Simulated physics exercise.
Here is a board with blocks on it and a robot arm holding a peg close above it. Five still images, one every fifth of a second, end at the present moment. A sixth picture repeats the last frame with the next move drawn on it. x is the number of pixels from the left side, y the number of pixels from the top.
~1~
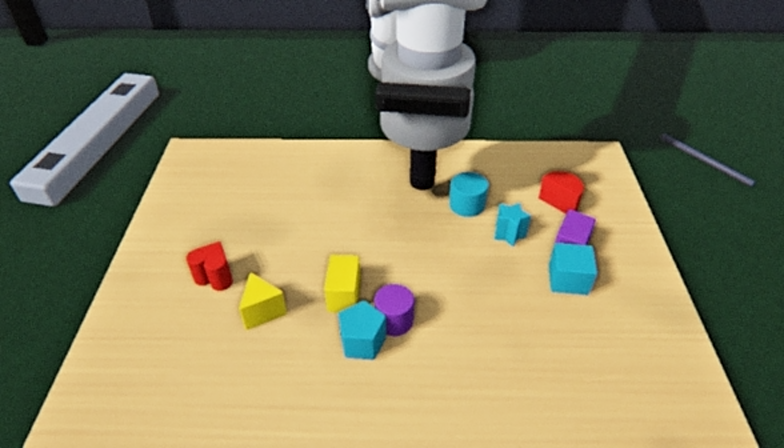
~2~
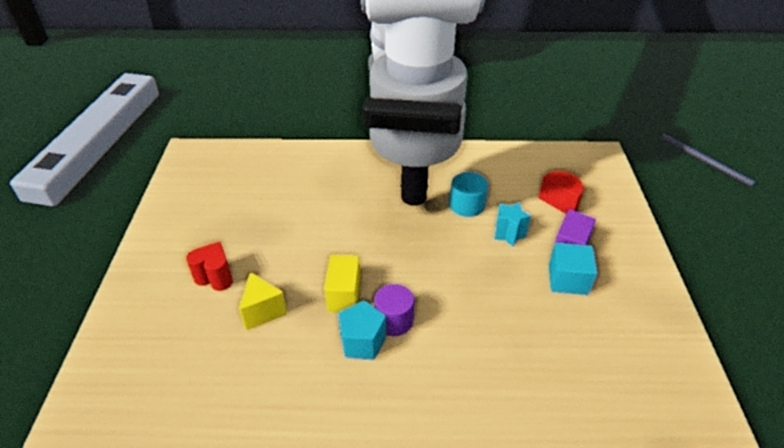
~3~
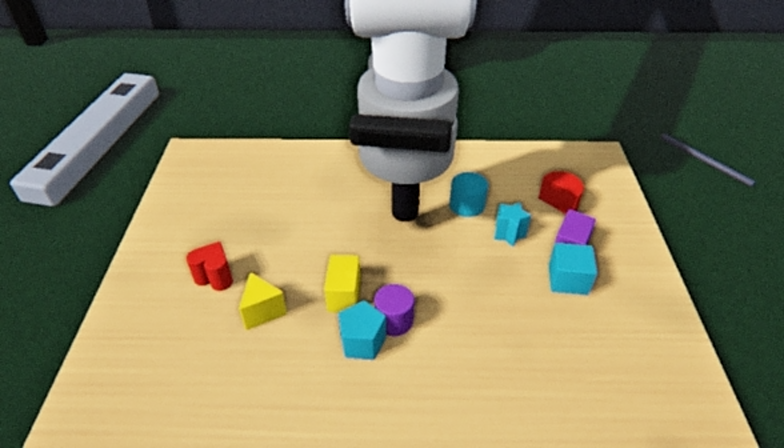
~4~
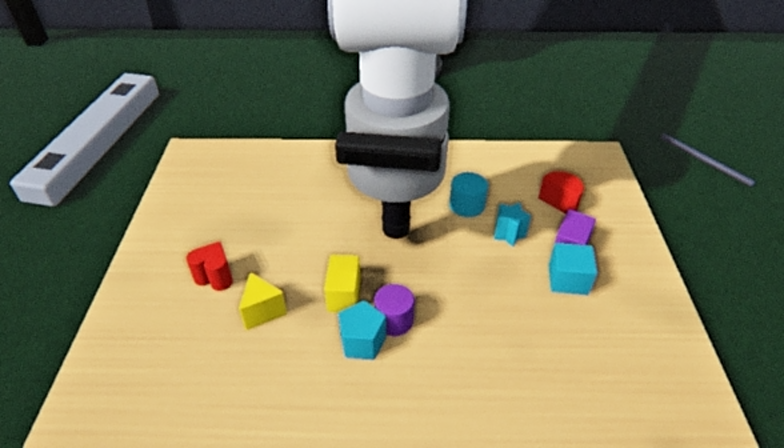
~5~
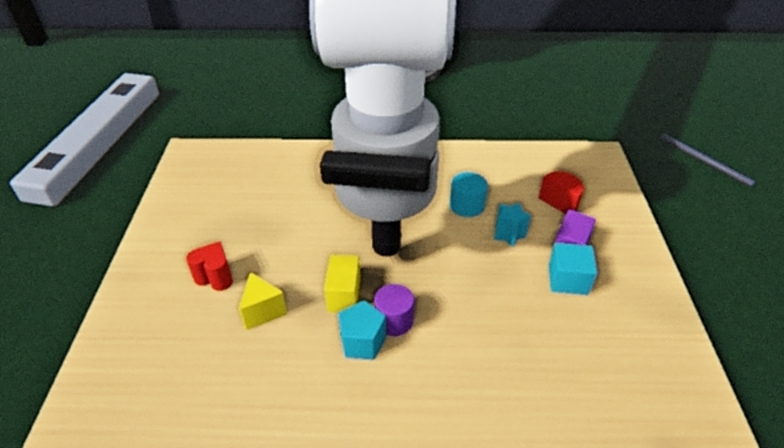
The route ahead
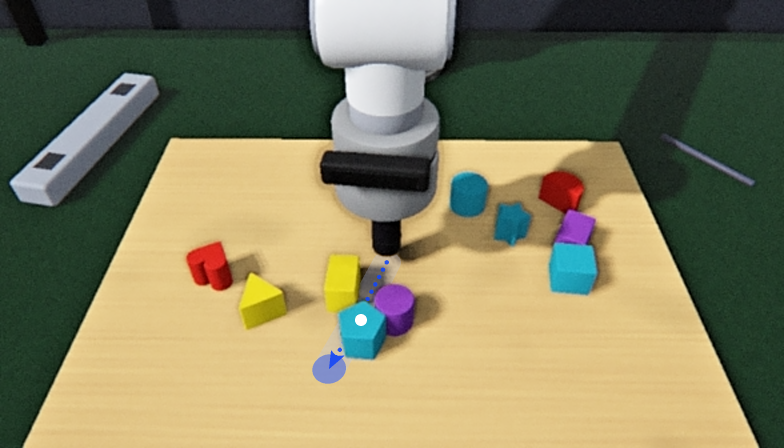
A white and grey robot arm with a black peg hangs over a pale wooden board on a dark green surface, seen from above at a fixed angle. Red, yellow, turquoise and purple blocks lie scattered to the left, right and near centre, with a grey bar beyond the board's left edge. The arm glides steadily toward the viewer and slightly left, bringing the peg near the yellow oblong and purple circular block, while every block stays still.
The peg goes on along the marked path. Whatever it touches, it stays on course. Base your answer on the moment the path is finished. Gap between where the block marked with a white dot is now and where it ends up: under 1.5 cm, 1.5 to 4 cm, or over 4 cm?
That one ends up more than 4 cm from where it is now.
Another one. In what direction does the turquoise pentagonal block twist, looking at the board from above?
Looking down, my answer is that the turquoise pentagonal block rotates anticlockwise.
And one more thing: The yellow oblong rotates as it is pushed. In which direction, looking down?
Twists clockwise.
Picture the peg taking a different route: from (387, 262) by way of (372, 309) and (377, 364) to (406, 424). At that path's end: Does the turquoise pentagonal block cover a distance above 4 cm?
Yes
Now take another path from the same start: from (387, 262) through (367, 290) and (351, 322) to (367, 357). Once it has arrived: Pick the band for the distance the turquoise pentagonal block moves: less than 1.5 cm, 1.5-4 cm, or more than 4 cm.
Movement: Over 4 cm.
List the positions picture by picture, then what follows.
In the first picture, lower end of the peg (422, 183), tops of blocks, yellow oblong (342, 272), turquoise pentagonal block (361, 320), purple circular block (395, 298).
In the second picture, peg (414, 198), blocks as before.
In the third picture, peg (405, 214), blocks as before.
In the fourth picture, peg (396, 230), blocks as before.
In the fifth picture, peg (387, 247), yellow oblong (342, 272), turquoise pentagonal block (361, 320), purple circular block (395, 298).
The drawn path runs from (387, 262) to (329, 369); the dot is on the turquoise pentagonal block.
The first path, step by step. One third of the way, peg (369, 280); yellow oblong (338, 273).
Two thirds of the way, peg (349, 316); yellow oblong (333, 277), turned 20° clockwise; turquoise pentagonal block (356, 343), turned 15° anticlockwise.
At the end, peg (327, 354); yellow oblong (333, 277), turned 20° clockwise; turquoise pentagonal block (355, 372), turned 75° anticlockwise; purple circular block not moved.
